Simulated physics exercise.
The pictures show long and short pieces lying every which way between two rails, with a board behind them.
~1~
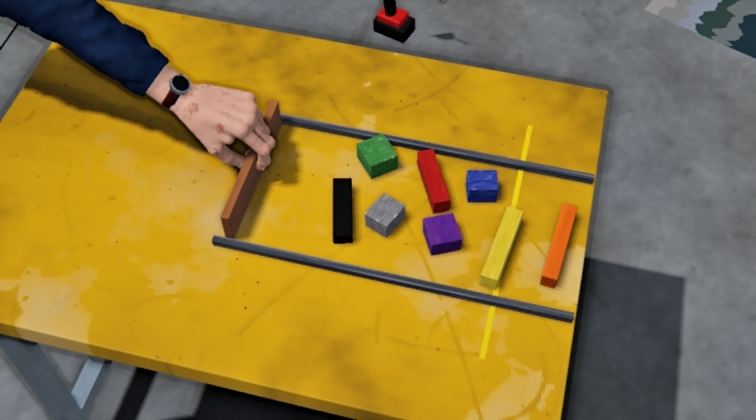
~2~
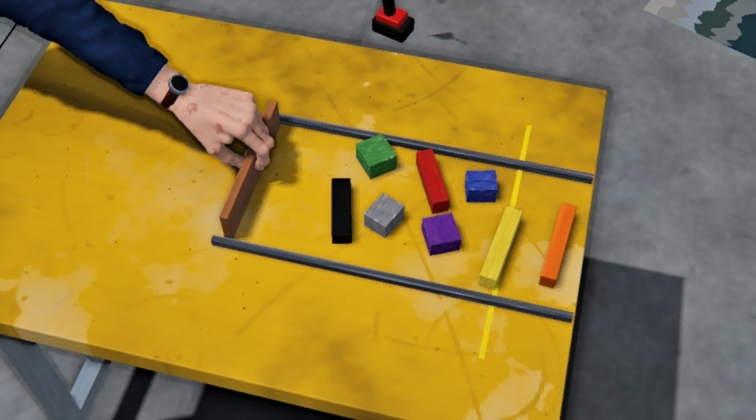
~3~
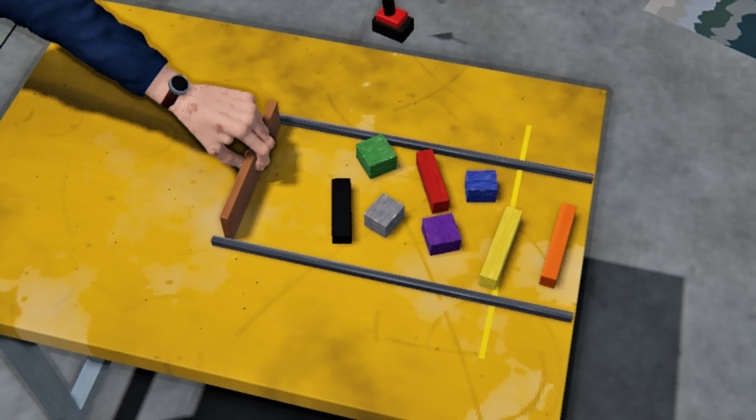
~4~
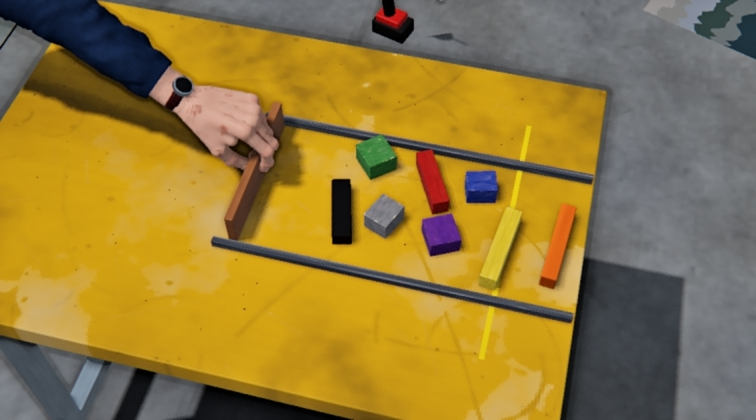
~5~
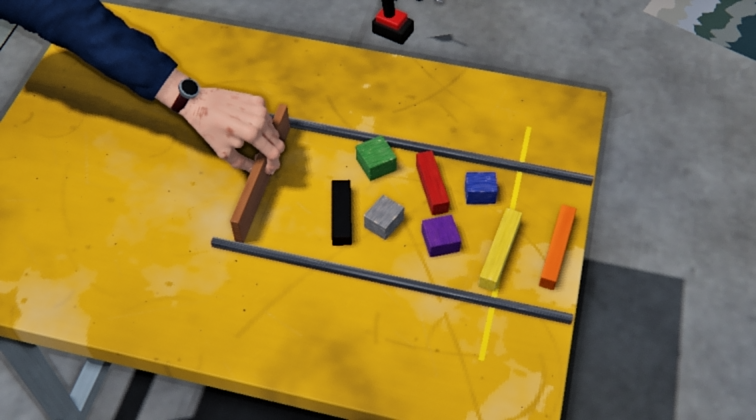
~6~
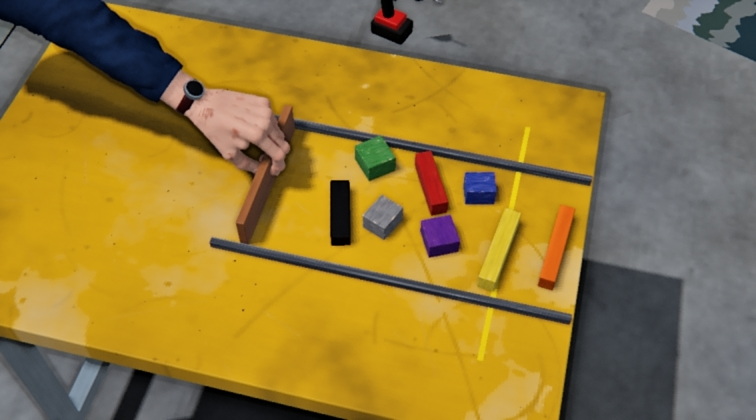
Hand sliding a brown board slightly right between two dark rails on a yellow table, with the scattered coloured blocks staying still.
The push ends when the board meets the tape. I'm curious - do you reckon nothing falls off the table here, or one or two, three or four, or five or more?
I'd say one or two fall off.
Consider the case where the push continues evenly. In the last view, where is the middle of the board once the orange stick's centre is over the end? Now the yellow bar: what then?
The middle would be close to (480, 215) and then close to (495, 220).
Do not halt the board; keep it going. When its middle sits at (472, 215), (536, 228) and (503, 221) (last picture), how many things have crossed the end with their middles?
0, 4 and 2.
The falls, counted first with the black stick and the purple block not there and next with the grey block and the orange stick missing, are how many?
The first removal gives 0, the second gives 0.
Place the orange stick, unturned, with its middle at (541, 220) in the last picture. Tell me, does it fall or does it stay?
Result: The orange stick ends down.
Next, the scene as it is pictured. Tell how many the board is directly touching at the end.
2.
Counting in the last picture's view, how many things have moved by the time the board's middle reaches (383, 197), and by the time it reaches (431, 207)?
I get 5 at the one place and 7 at the other.
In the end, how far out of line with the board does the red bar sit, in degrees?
Misalignment: Close to 0°.
Soon after, none off yet; orange stick at rest near (557, 247); yellow bar at rest near (499, 249); blue block at rest near (480, 188).
After that, none off yet; orange stick at rest near (557, 247); yellow bar displaced a little near (510, 252); blue block displaced about its own width near (499, 193).
In the end, the number that fall off is one or two; gone, yellow bar and orange stick.
